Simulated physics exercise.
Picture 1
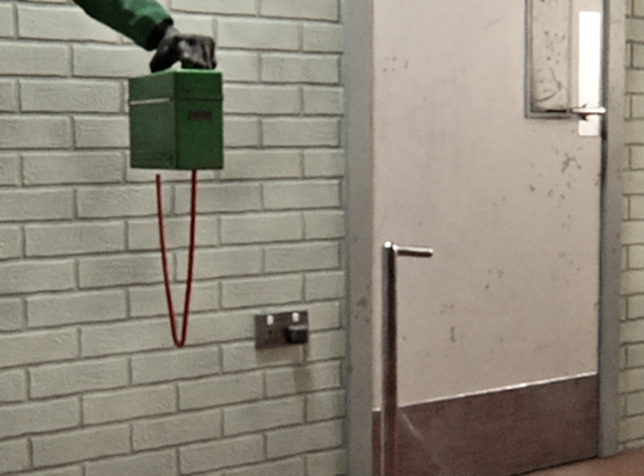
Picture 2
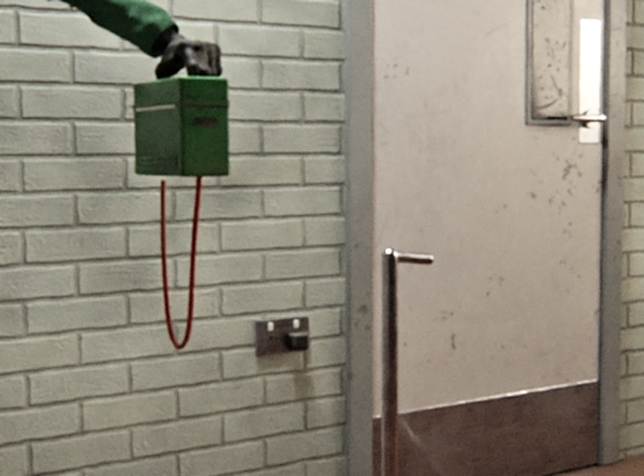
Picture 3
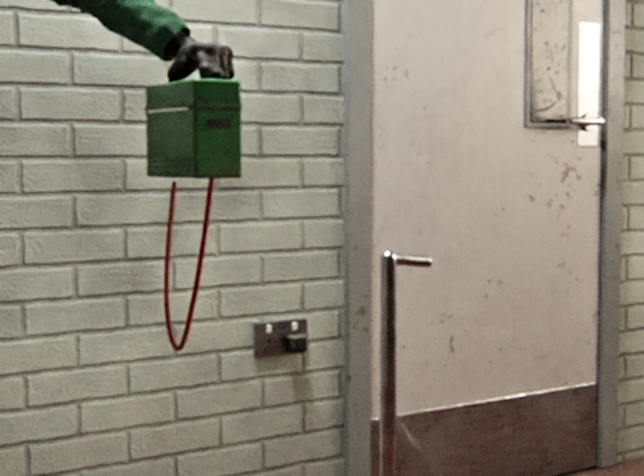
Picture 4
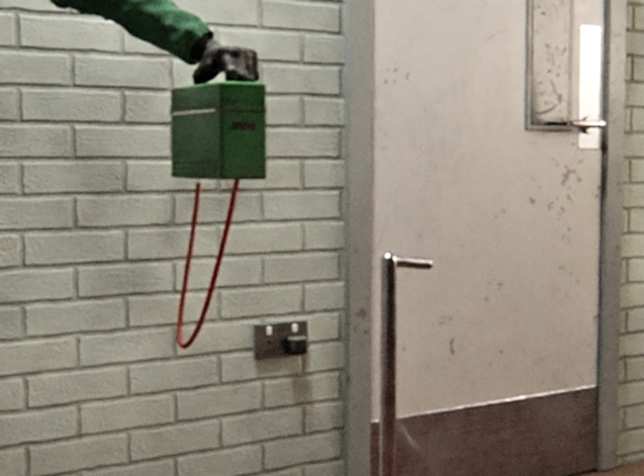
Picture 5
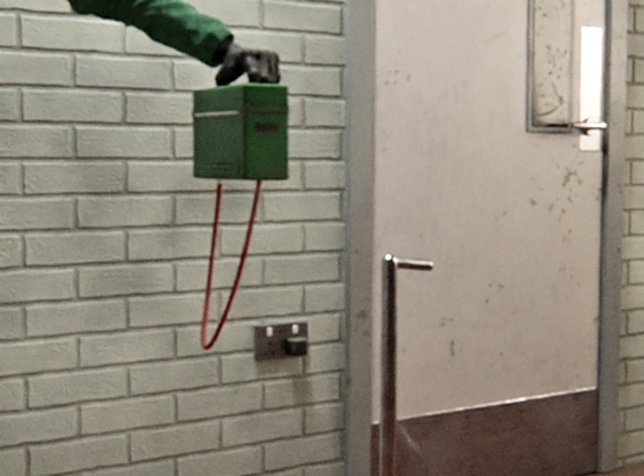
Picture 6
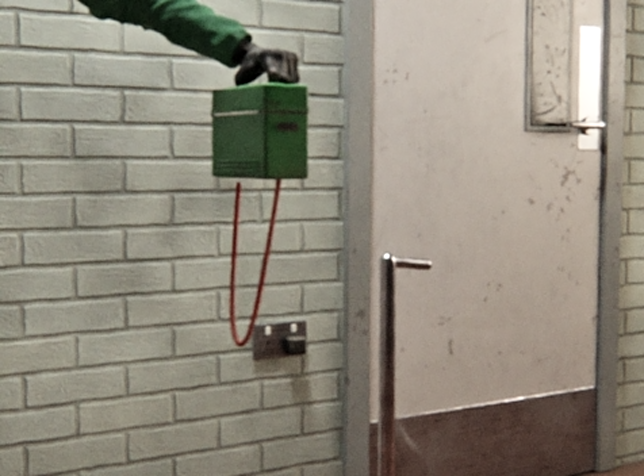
A gloved hand carries a green case rightward along a brick wall, its red loop swaying below.
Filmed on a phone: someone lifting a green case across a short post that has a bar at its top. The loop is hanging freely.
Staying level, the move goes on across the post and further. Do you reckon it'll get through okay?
Yes: Most likely it will carry on unhindered past the post.
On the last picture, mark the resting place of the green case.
Once nothing moves, you'll see it close to (523, 137).
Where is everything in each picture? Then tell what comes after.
Green case (174, 122); hook tip (427, 253), in the first picture.
Green case (180, 128); bottom of the loop (180, 347), in the second picture.
Green case (192, 130), in the third picture.
Green case (217, 132); bottom of the loop (184, 346), in the fourth picture.
Green case (239, 133), in the fifth picture.
Green case (258, 133); bottom of the loop (241, 344); hook tip (426, 265); hook points away from it, loop hangs below the hook, in the sixth picture.
Then, 1.04 s later than the last view, case over the post near (419, 135).
Then, 1.78 s later than the last view, case past the post near (517, 137).
Finally, case past the post near (523, 137). The green case passes clear.
